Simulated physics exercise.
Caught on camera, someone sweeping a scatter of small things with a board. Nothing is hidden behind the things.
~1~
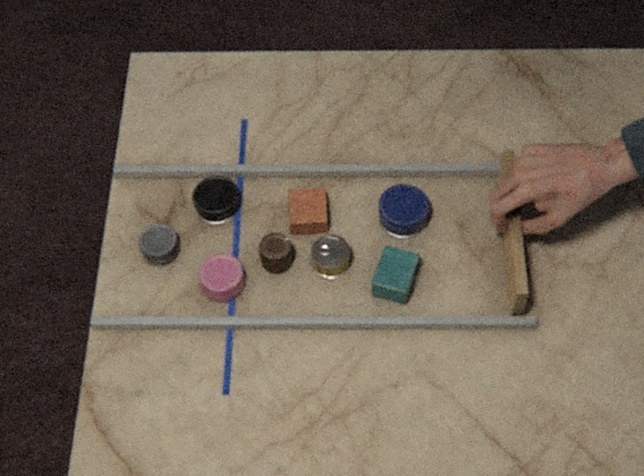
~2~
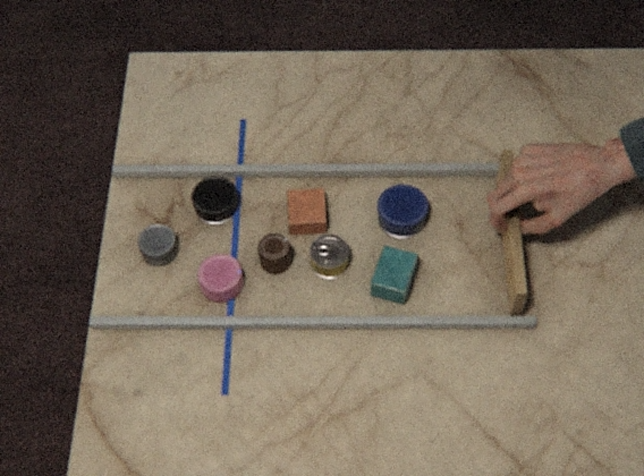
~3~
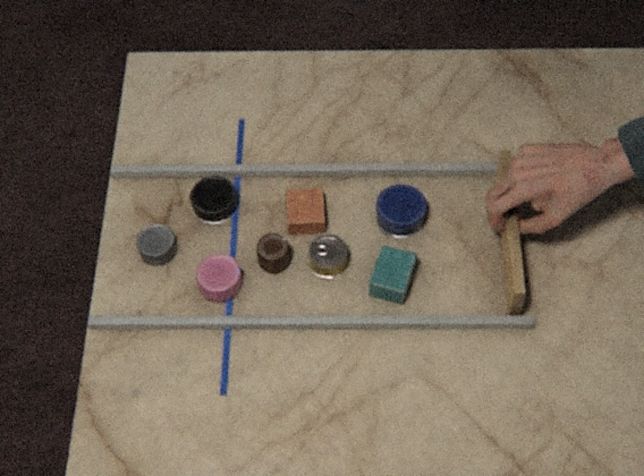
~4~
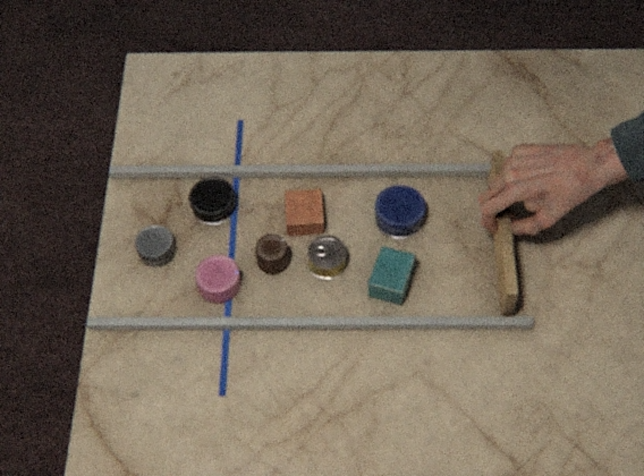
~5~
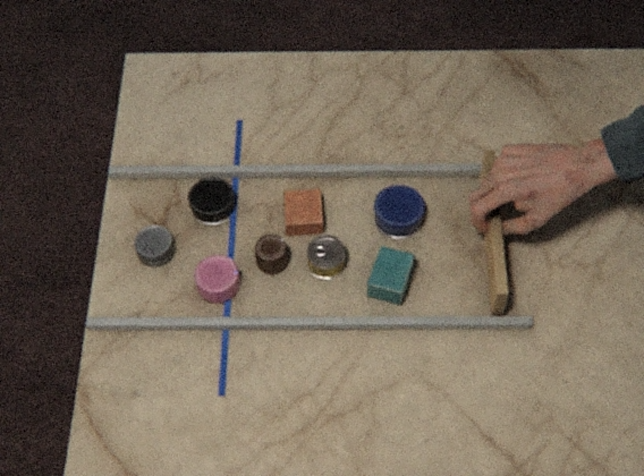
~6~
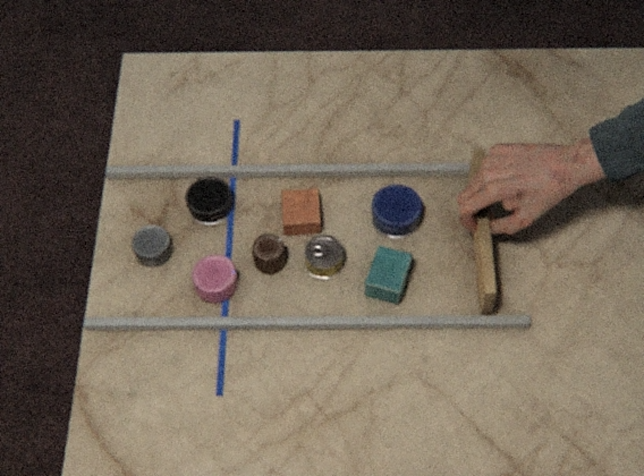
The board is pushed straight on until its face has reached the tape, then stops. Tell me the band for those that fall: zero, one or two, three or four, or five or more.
The number that fall off is zero.
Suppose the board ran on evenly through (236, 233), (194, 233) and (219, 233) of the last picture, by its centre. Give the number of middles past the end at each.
Place by place, 0, 1 and 0.
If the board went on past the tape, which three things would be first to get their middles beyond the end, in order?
Earliest first: The black tin, the grey tub, the orange block.
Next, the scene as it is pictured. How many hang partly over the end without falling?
The number is 0.
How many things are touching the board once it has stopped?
2 of them.
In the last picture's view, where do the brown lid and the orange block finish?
The brown lid at (156, 231), the orange block at (165, 203).
A little later, none off yet; grey tub at rest near (152, 246); black tin at rest near (209, 201); pink lid at rest near (215, 279).
Next, none off yet; grey tub at rest near (152, 246); black tin shifted about its own width near (171, 196); pink lid at rest near (212, 280).
When it is over, the number that fall off is zero.
